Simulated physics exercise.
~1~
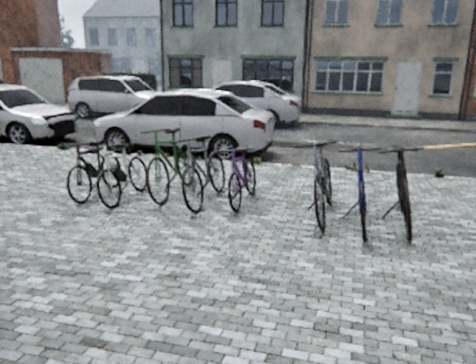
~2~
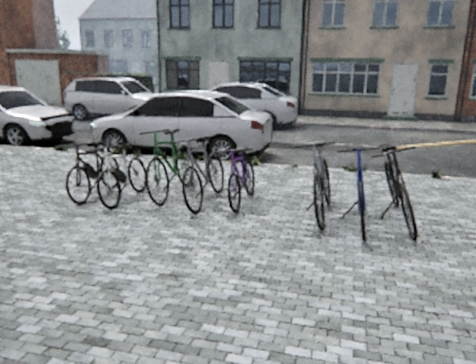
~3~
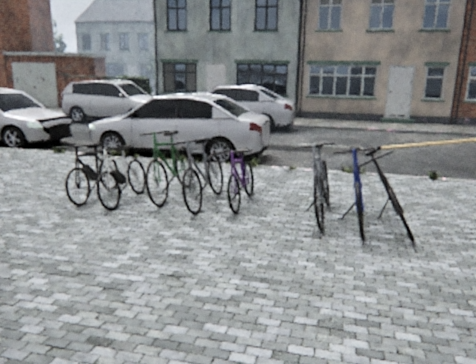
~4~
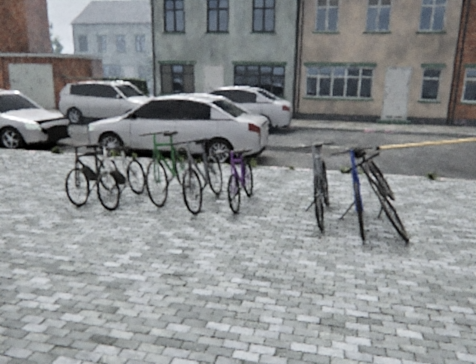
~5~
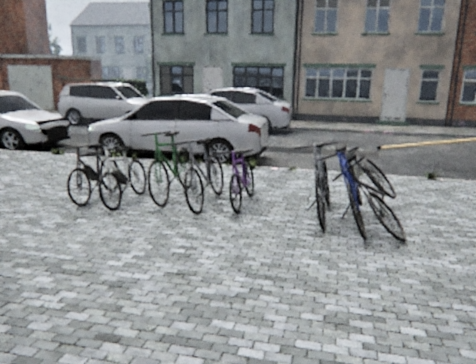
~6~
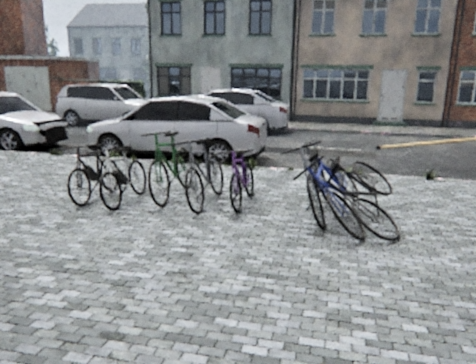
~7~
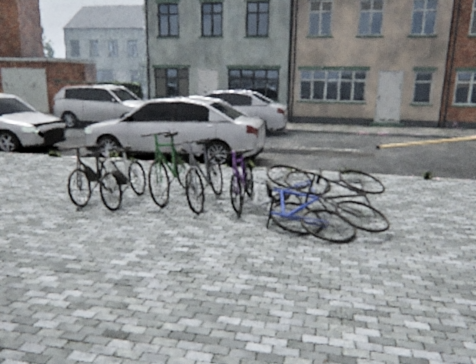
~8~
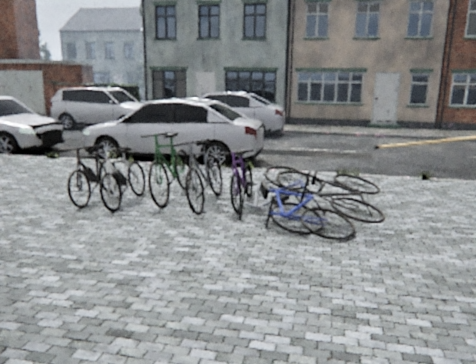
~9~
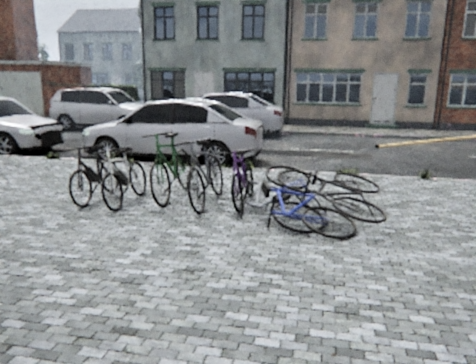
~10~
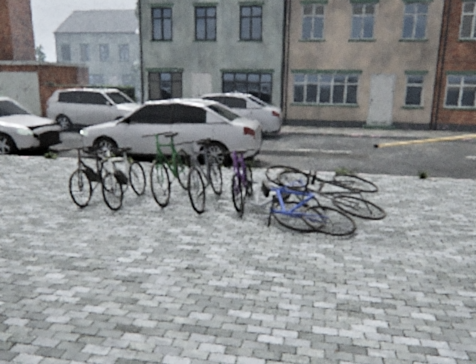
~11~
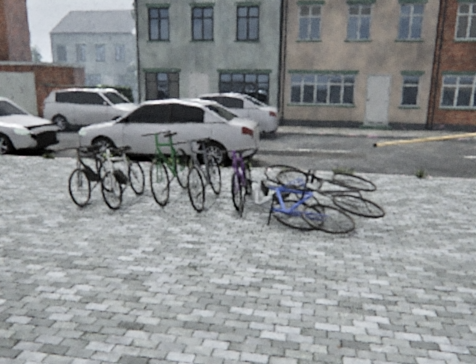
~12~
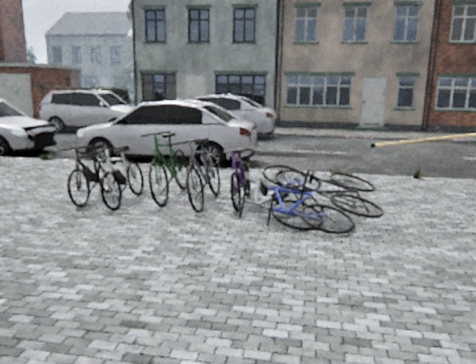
On a pale paved square across from a row of houses and parked white cars, bicycles stand in two groups, seen from the front as the camera drifts slightly sideways. A green one and a purple one stand in the left group, while a blue one is in the middle of three on the right. A pole at the far right edges left, and the rightmost bicycle tips left into the blue one. The blue bicycle and its left neighbour then topple leftward too. All three end in a tangled heap beside the purple bicycle, which stays upright with the other four.
